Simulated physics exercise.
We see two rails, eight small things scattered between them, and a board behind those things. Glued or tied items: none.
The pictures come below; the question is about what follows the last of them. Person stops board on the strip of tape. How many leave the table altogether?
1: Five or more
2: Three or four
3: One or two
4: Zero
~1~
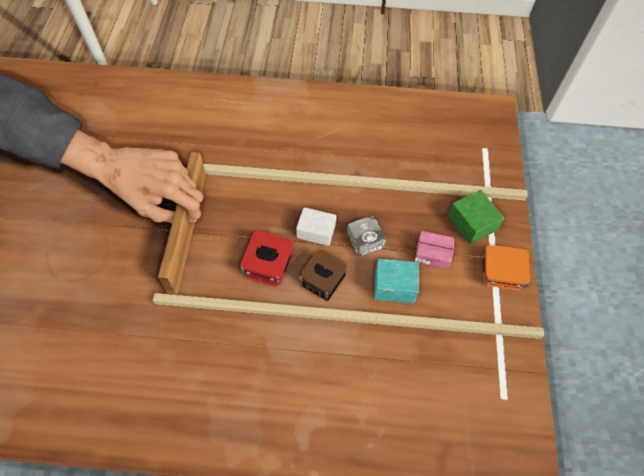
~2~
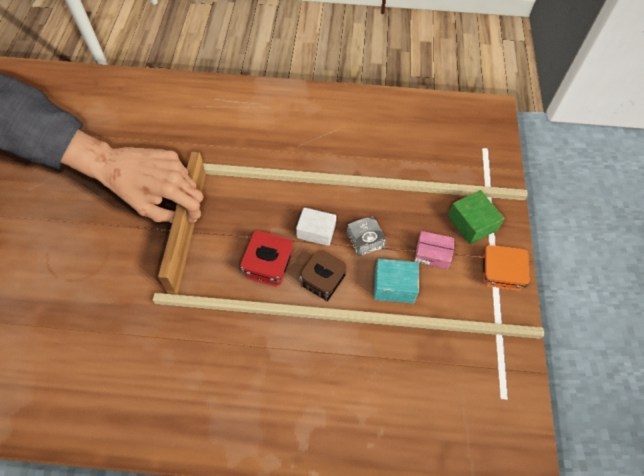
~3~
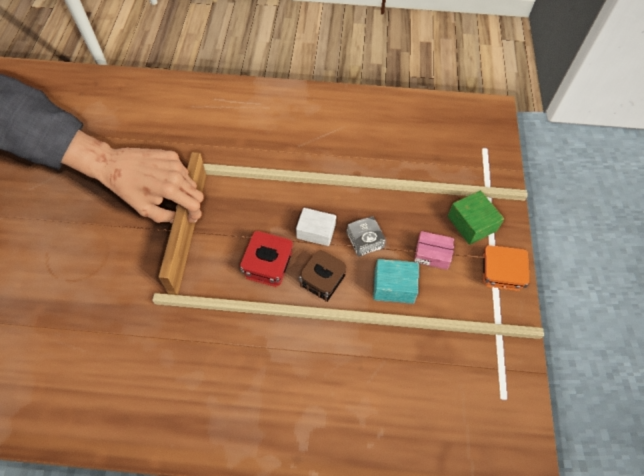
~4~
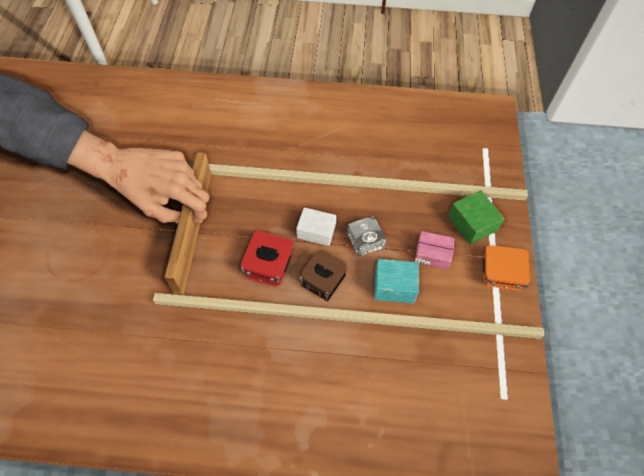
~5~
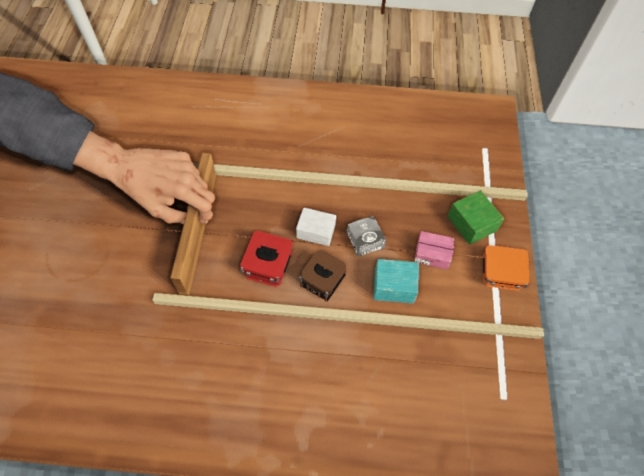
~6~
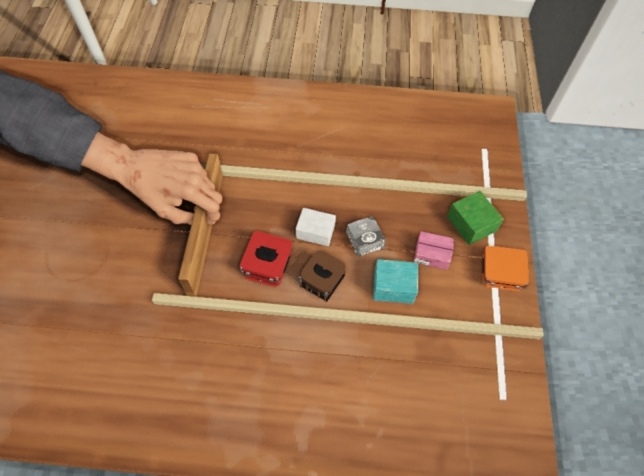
1.
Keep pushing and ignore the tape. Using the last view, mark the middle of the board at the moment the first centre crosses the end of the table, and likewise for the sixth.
I'd put the first at about (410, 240) and the next at about (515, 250).
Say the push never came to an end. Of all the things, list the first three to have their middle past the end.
Those three are the orange case, the turquoise block and the pink box, in that order.
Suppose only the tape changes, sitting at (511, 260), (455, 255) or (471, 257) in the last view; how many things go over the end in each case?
Per try: 5; 3; 3.
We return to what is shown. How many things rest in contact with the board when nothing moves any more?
It touches 3.
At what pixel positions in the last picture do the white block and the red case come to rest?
I'd put one at around (511, 246) and the other at around (518, 279).
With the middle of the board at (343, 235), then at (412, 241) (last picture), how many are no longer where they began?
Counts: 5 and 8.
Soon after, none off yet; orange case at rest near (504, 269); green block at rest near (475, 218); pink box at rest near (434, 251).
Then, none off yet; orange case at rest near (504, 269); green block at rest near (475, 218); pink box moved a little near (453, 250).
Further on, one off so far; orange case falling near (518, 327); green block moved a little near (489, 214); pink box moved well along near (527, 257).
At rest, the number that fall off is five or more; fallen, brown case, grey box, turquoise block, pink box and orange case.
